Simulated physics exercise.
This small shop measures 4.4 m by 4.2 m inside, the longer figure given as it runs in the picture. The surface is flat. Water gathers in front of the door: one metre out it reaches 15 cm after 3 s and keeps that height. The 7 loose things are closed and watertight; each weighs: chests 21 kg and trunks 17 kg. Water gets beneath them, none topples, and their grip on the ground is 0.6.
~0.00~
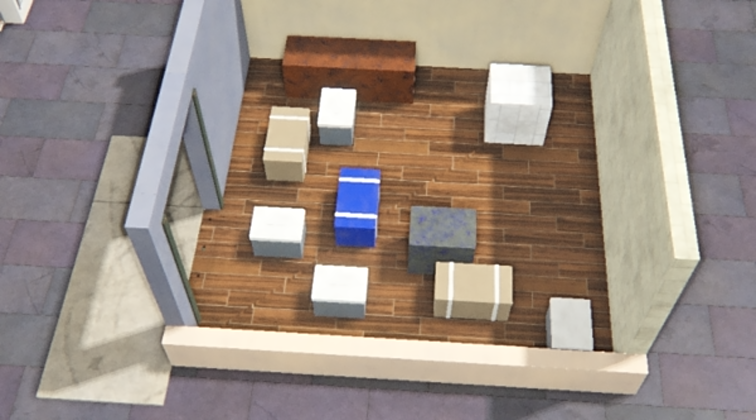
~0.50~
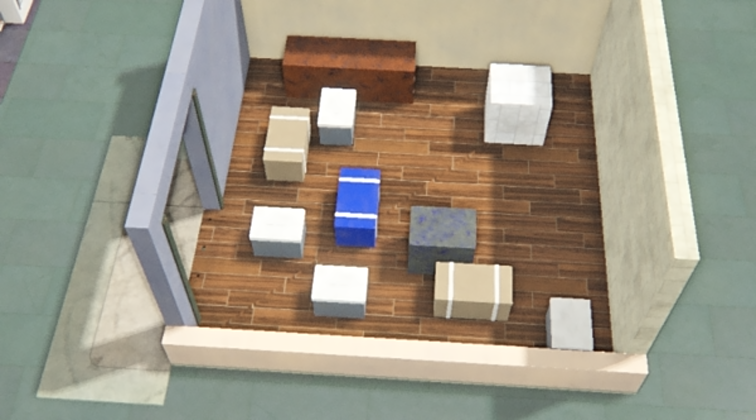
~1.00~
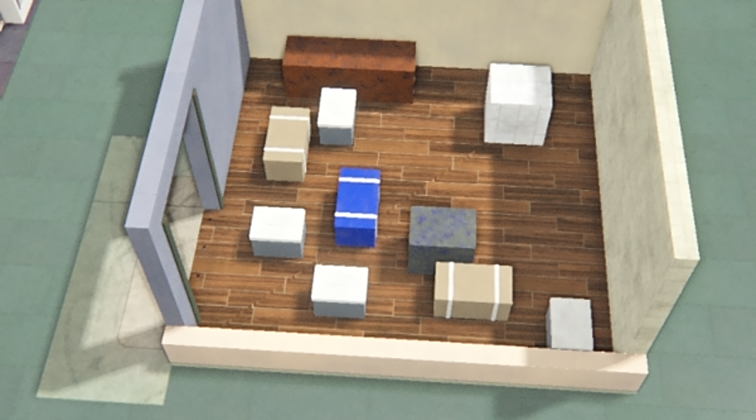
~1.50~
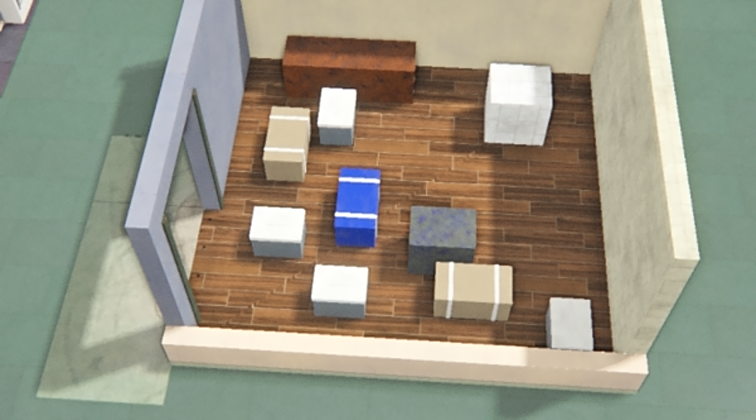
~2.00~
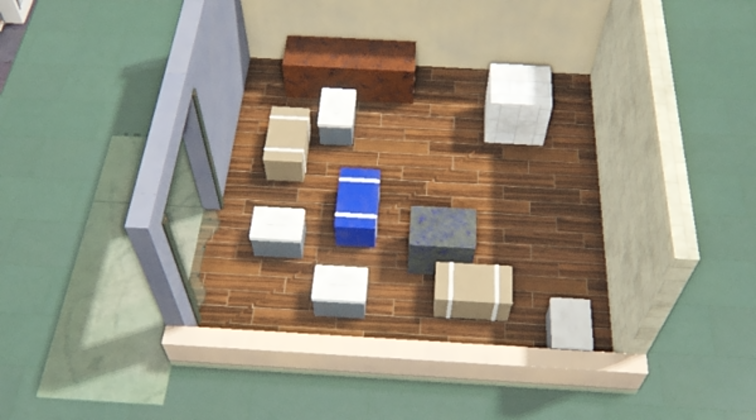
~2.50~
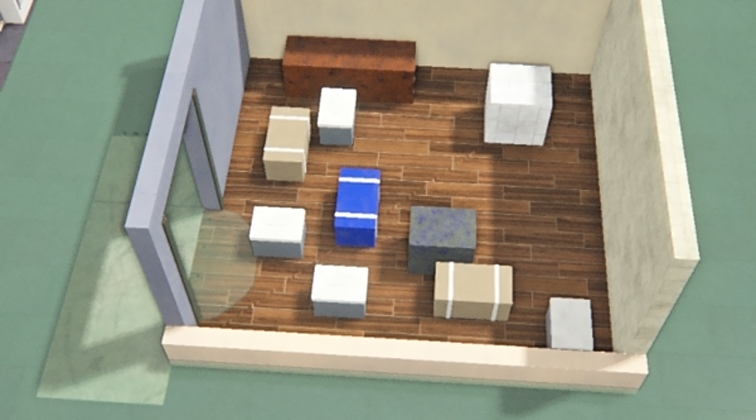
We see an open-topped shop with pale boxes, tan trunks and a blue trunk on a wooden floor as greenish water covers the paving outside, then spreads through the doorway at left in a thin sheet; the objects stay still.
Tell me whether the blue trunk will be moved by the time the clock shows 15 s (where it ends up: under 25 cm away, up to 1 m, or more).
The blue trunk travels far.
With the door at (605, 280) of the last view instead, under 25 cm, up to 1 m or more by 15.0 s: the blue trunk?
Then the blue trunk slides a little.
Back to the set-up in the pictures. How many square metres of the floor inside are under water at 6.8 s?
Some 10.5 m2.
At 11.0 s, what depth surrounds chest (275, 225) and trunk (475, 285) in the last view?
About 8 and 5 cm.
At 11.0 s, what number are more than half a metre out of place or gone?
By then 2.
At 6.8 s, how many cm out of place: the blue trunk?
About 50 cm.
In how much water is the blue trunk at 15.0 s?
Roughly 9 cm.
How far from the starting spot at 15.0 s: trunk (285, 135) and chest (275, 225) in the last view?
In turn: 50 cm, 140 cm.
After 3.5 s the blue trunk is near (358, 198), 0.0 m from its start, aground; 0 afloat.
After 6.8 s the blue trunk is near (397, 185), 0.5 m from its start, aground; 0 afloat.
After 11.0 s the blue trunk is near (449, 164), 1.1 m from its start, aground; 1 afloat.
After 15.0 s the blue trunk is near (502, 198), 1.6 m from its start, afloat; 4 afloat.
